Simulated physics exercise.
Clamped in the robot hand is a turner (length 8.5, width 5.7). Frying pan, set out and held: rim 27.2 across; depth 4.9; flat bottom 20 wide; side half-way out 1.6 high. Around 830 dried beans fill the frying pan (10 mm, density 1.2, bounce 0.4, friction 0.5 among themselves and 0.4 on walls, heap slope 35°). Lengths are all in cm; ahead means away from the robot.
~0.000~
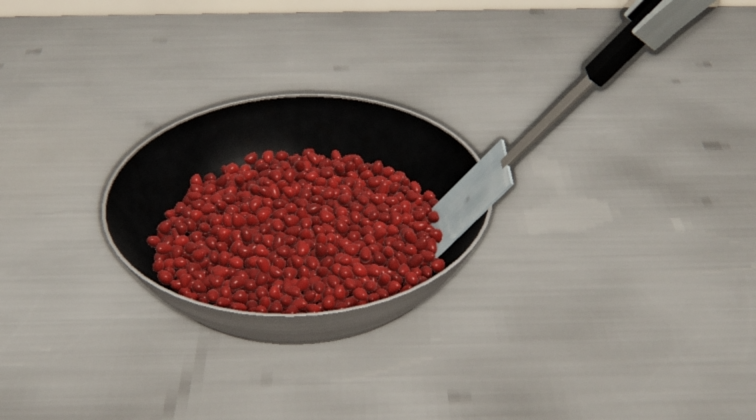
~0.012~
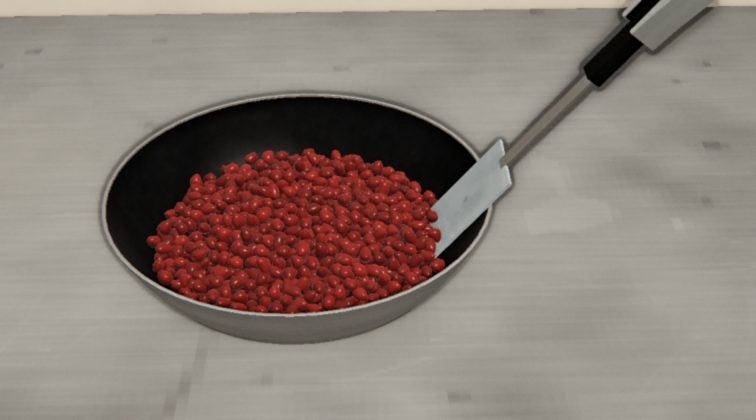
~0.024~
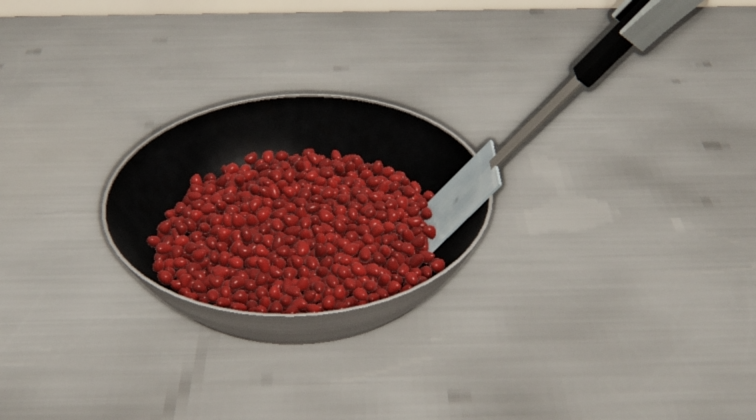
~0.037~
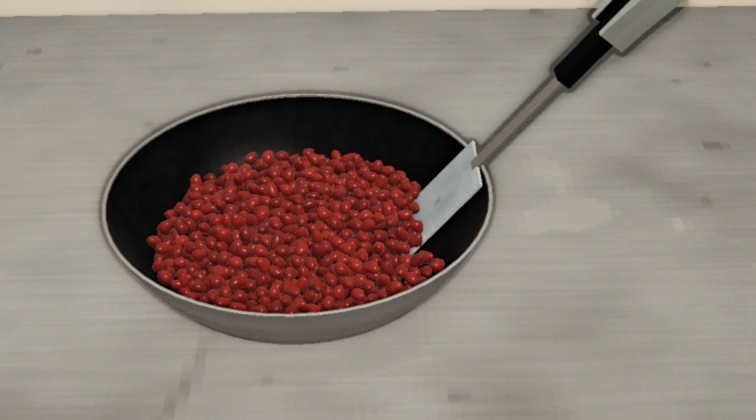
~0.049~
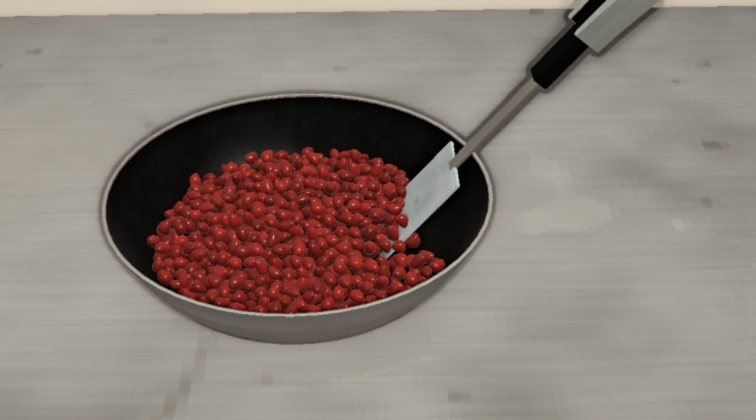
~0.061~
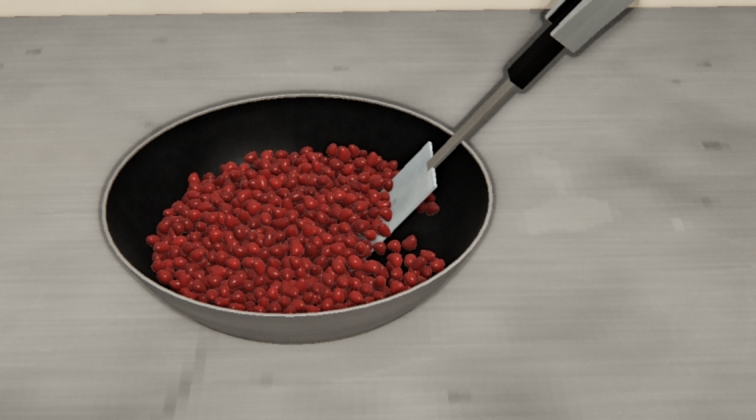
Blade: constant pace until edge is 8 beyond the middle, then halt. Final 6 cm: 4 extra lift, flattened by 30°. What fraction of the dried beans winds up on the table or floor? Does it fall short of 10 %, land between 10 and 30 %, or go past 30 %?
It lands between 10 and 30 %.
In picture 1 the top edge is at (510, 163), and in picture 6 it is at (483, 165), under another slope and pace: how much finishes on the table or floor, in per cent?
0 per cent.
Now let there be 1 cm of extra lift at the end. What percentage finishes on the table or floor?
It comes to near 5 percent.
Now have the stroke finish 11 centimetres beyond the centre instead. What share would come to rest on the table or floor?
Result: Approx. 20 %.
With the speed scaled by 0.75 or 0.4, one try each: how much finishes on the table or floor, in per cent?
The two tries give about 5 and 0 in a hundred.
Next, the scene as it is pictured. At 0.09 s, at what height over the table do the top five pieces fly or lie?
Roughly 7 cm.
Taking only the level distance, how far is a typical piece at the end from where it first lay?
The value is roughly 2 cm.
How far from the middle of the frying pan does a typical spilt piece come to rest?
Estimate: Near 32 cm.
By 0.09 s, sloping 51°, highest piece 7 above the table; 834 in the frying pan.
By 0.12 s, sloping 43°, highest piece 8 above the table; 834 in the frying pan.
By 0.34 s, sloping 21°, highest piece 6 above the table; 718 in the frying pan, 111 on the table or floor, 5 on the blade or in flight.
By 1.39 s, sloping 21°, highest piece 5 above the table; 718 in the frying pan, 116 on the table or floor.
Final count, 718 in the frying pan, 116 on the table or floor. That is 14 % on the table or floor.
